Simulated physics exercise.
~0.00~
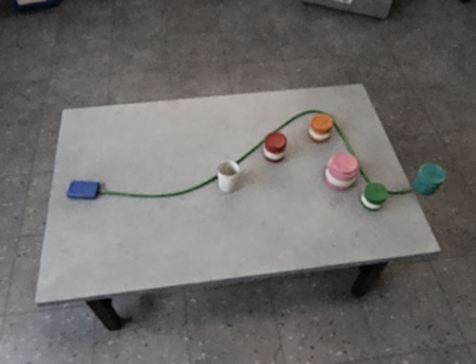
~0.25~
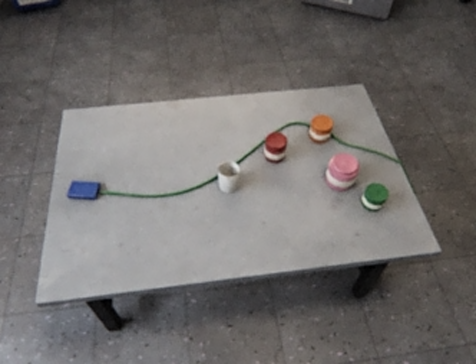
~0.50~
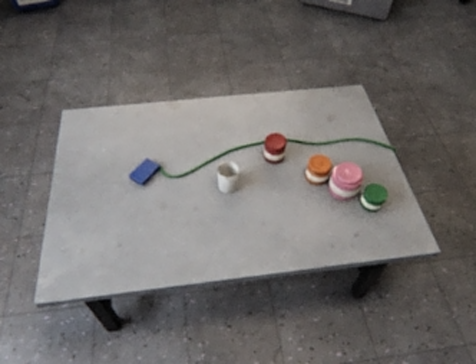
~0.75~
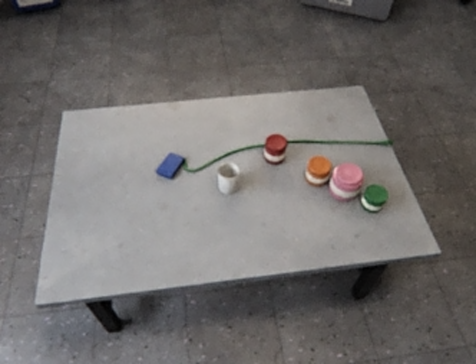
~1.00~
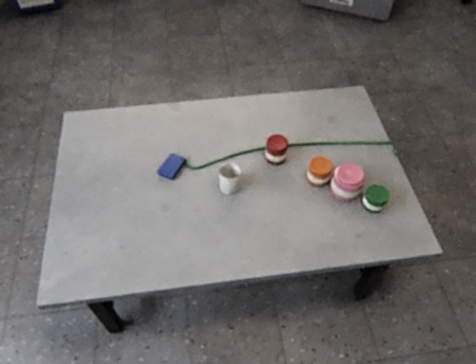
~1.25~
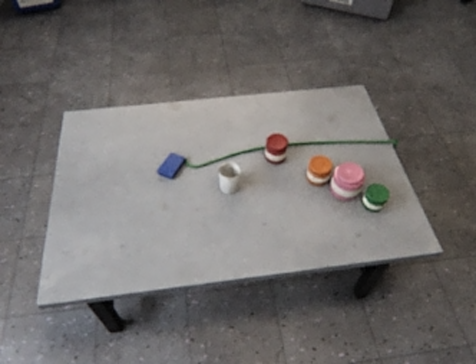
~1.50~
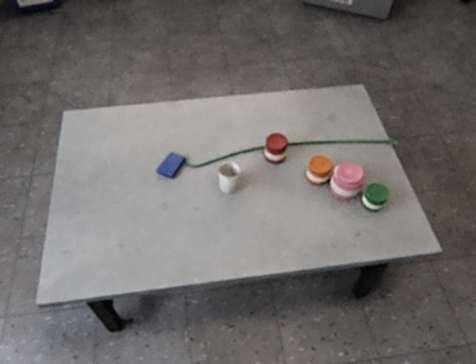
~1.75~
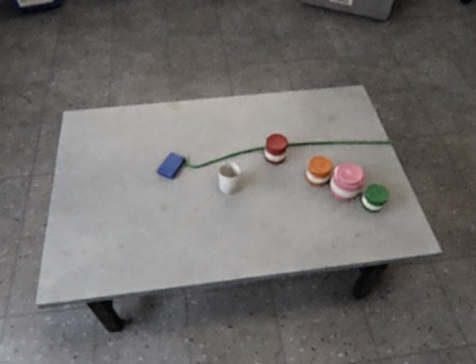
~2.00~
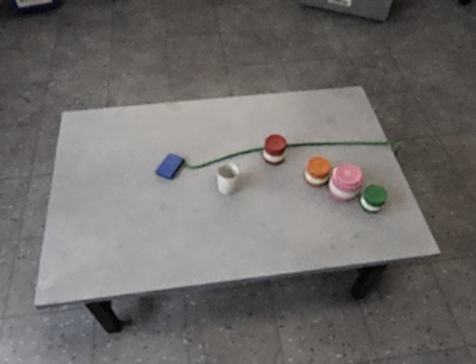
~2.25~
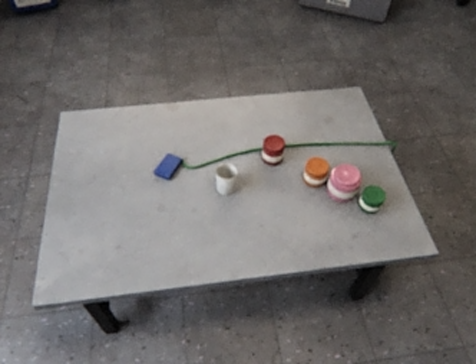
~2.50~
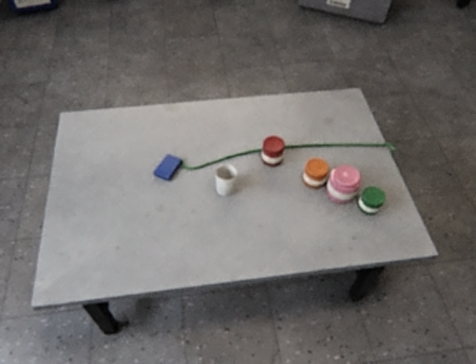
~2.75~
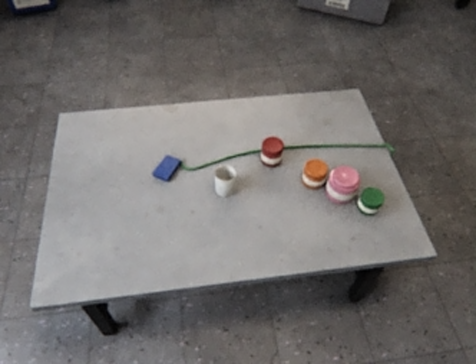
Grey table with teal object dropping off its right edge, green cable dragging blue block rightward, nudging orange and pink jars, then resting.
